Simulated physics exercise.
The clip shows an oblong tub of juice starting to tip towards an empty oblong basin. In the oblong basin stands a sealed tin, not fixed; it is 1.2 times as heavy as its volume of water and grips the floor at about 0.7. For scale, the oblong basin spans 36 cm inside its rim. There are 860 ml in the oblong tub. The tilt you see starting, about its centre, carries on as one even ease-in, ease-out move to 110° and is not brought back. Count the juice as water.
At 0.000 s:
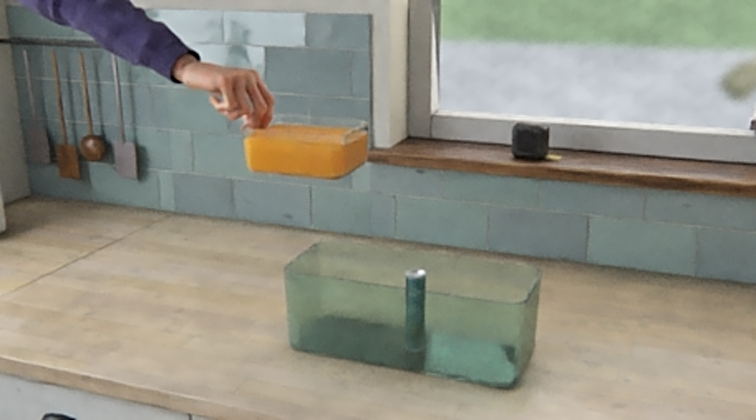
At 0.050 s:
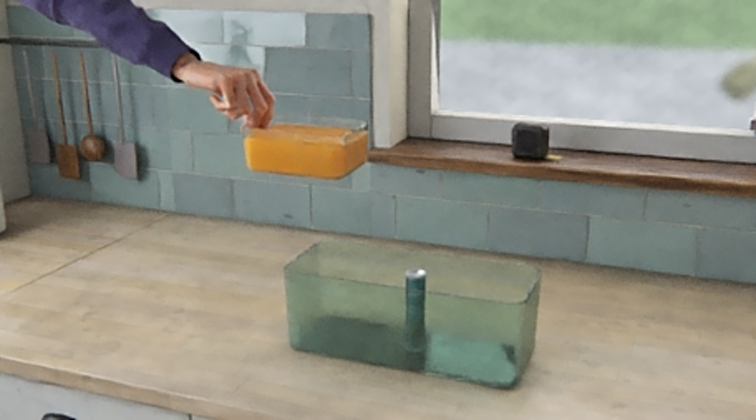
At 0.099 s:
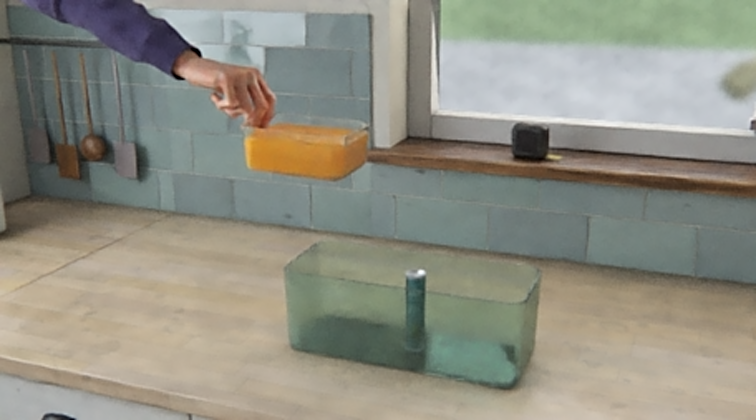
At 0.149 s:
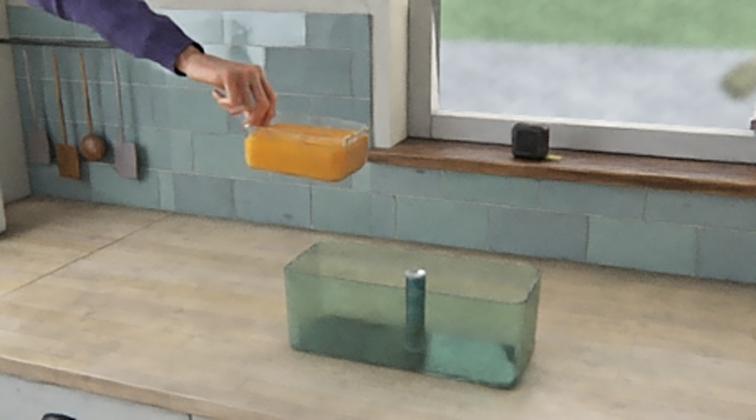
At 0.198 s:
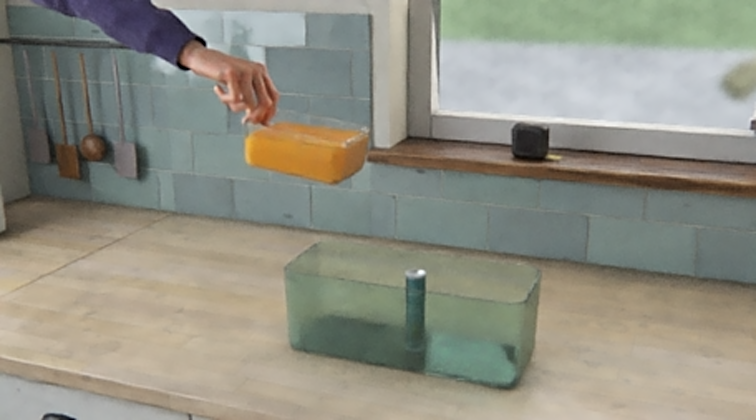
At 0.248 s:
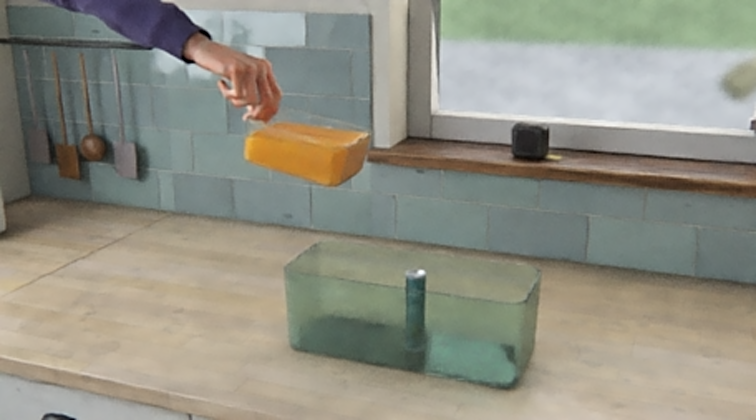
A hand in a purple sleeve held a clear oblong tub of orange juice above a greenish, see-through basin on a wooden counter, then slowly tilted the tub slightly, its right end dipping.
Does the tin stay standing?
The tin stays up.
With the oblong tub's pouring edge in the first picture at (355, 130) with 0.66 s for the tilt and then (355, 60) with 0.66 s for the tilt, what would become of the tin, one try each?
First it goes over; then it stays up.
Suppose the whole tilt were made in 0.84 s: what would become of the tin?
Then it stays up.
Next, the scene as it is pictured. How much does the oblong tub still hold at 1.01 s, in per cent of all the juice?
Near 5 in a hundred.
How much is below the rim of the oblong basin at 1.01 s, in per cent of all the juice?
Some 80 per cent.
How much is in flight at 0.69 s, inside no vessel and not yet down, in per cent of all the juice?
Some 46 per cent.
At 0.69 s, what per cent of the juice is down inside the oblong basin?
Near 18 in a hundred.
After 0.69 s the tilt is 67° and 35 per cent is still to pour; the tin stands where it began.
After 1.01 s the tilt is 103° and 5 per cent is still to pour; the tin stands where it began.
After 1.34 s the tilt is 110° and 0 per cent is still to pour; the tin stands where it began.
After 1.71 s the tilt is 110° and 0 per cent is still to pour; the tin stands where it began.
In the end the tin stands where it began.
